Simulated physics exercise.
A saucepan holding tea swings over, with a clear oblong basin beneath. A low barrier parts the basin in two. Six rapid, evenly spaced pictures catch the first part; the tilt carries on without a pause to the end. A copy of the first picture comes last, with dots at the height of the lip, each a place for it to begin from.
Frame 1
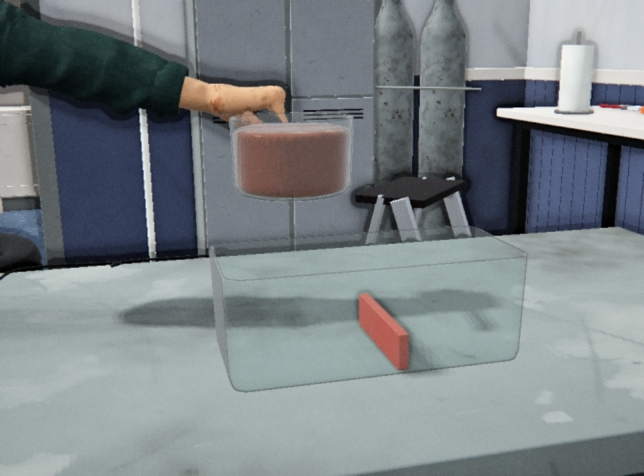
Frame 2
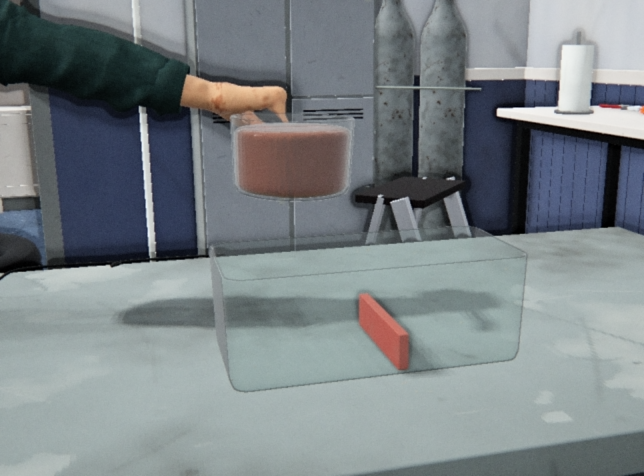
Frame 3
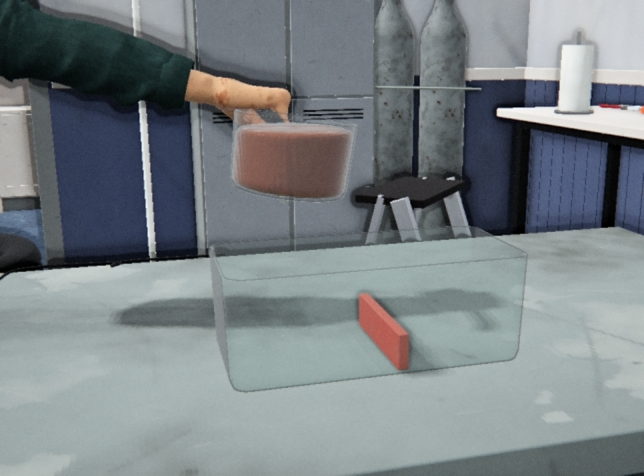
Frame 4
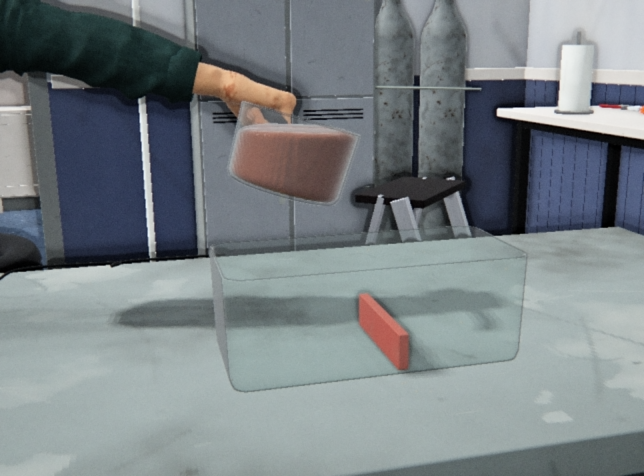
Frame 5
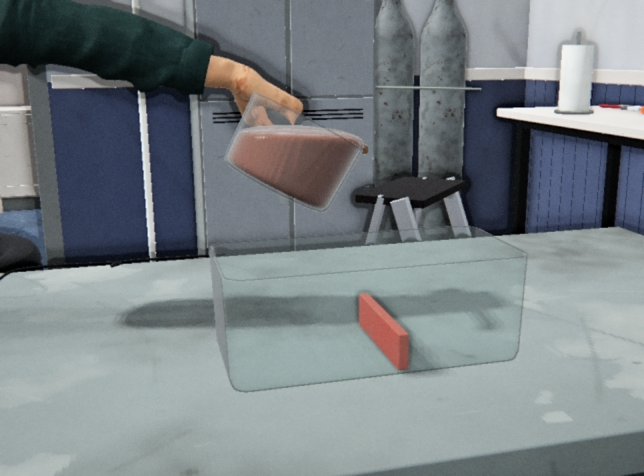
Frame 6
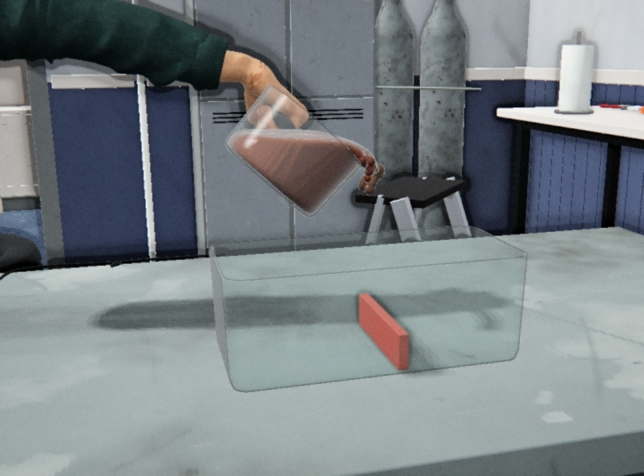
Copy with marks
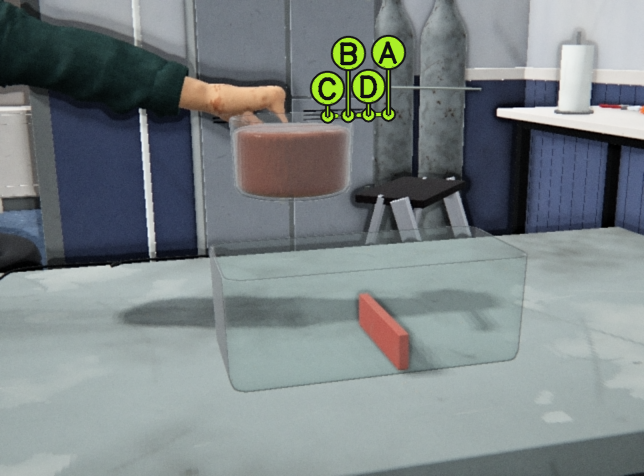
At first, a hand holds a clear container of brownish liquid upright above a transparent rectangular basin with a low red barrier inside. The hand then tilts the container steadily to the right, the liquid shifting toward its lip, until a small brown stream curls over the right edge.
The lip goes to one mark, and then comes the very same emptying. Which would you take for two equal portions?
Go for C.
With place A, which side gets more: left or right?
More ends on the right.
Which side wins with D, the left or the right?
The right side.
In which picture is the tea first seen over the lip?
Picture 5.
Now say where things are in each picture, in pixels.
In the first picture, upright, lip at (348, 115); basin from (230, 390) to (516, 356); top of the wall at (382, 312); nothing has left yet.
In the second picture, tipped about 2°, lip at (349, 117); nothing has left yet.
In the third picture, tipped about 8°, lip at (352, 123); nothing has left yet.
In the fourth picture, tipped about 17°, lip at (355, 133); nothing has left yet.
In the fifth picture, tipped about 29°, lip at (357, 147); tea is over the lip, down to (357, 147).
In the sixth picture, tipped about 43°, lip at (356, 163); tea is over the lip, down to (366, 189).
On the marked copy, A at (388, 114); B at (348, 115); C at (327, 116); D at (368, 114).
Choosing A, about 9 % ends left of the wall and 90 % right of it.
Choosing B, about 31 % ends left of the wall and 69 % right of it.
Choosing C, about 54 % ends left of the wall and 45 % right of it.
Choosing D, about 12 % ends left of the wall and 87 % right of it.
